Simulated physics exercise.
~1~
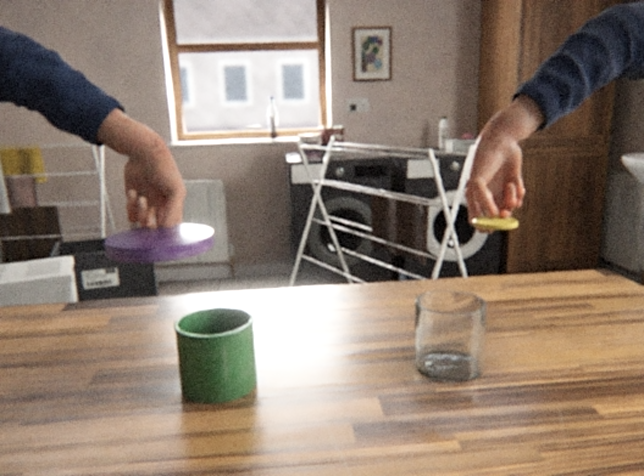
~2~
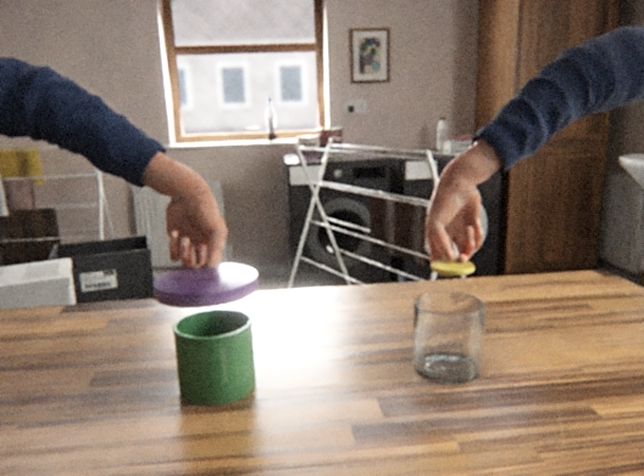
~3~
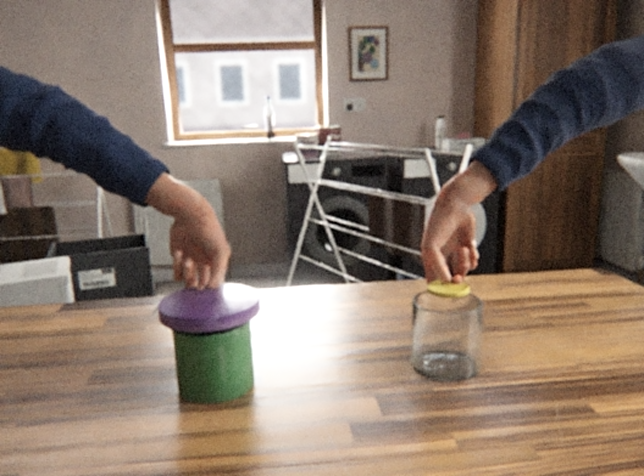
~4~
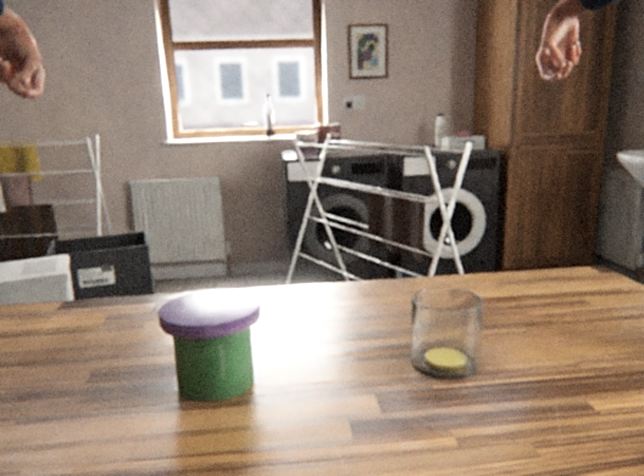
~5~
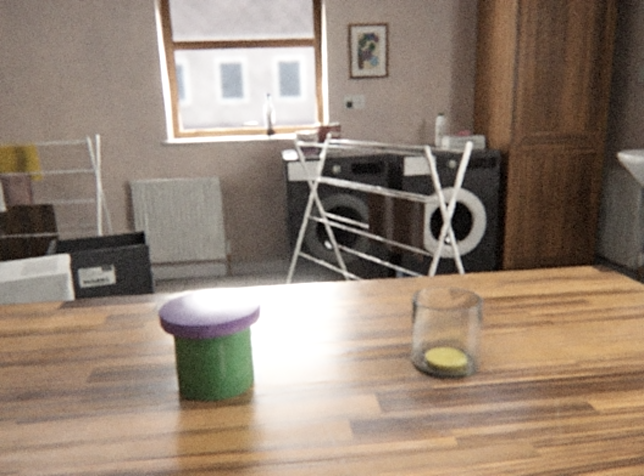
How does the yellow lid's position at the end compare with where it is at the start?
At the start the yellow lid is held in a hand above and slightly to the right of the clear glass. By the end it lies inside the glass at the bottom, lower and a little further left.
On a wooden counter, hands lower two discs; purple covers the green container, yellow drops inside the glass.
